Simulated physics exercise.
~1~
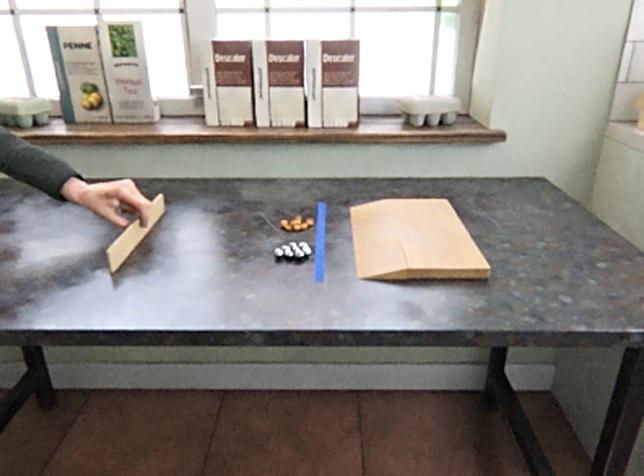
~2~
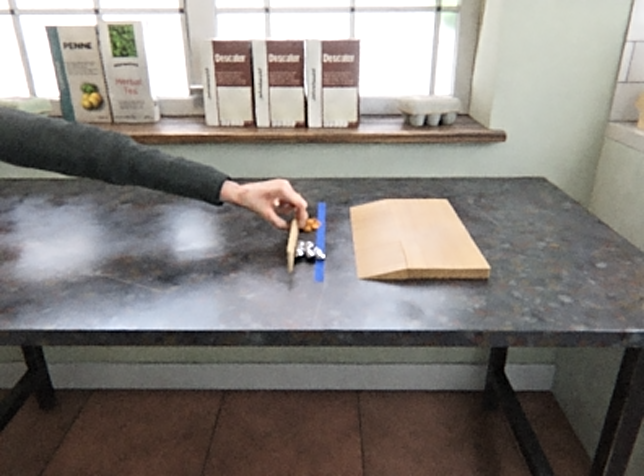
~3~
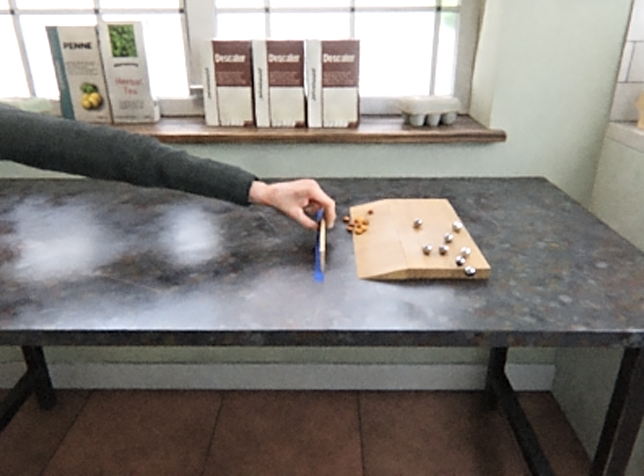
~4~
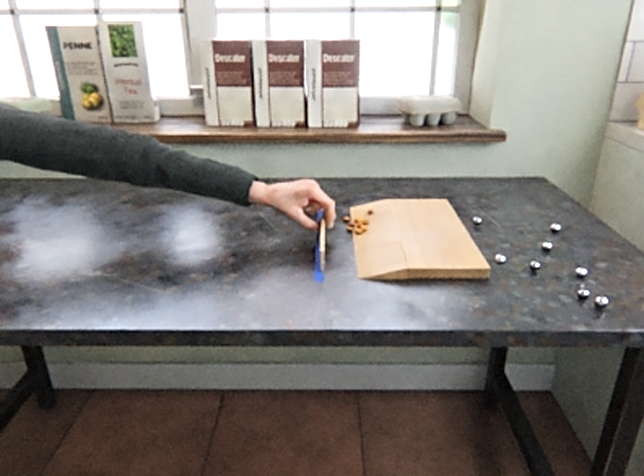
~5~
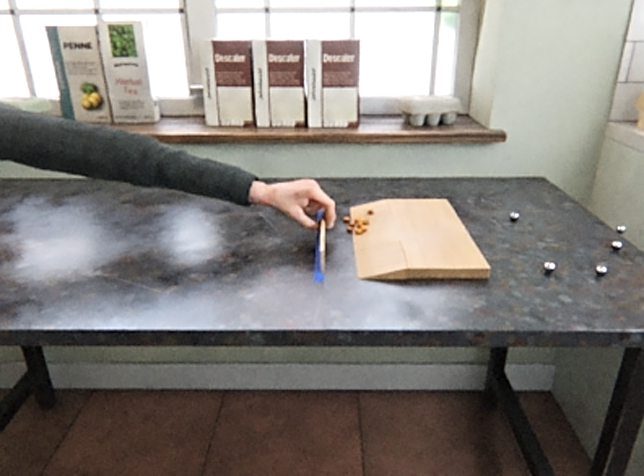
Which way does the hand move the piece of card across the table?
The hand moves the card to the right, toward the ramp, and stops it at the blue tape.
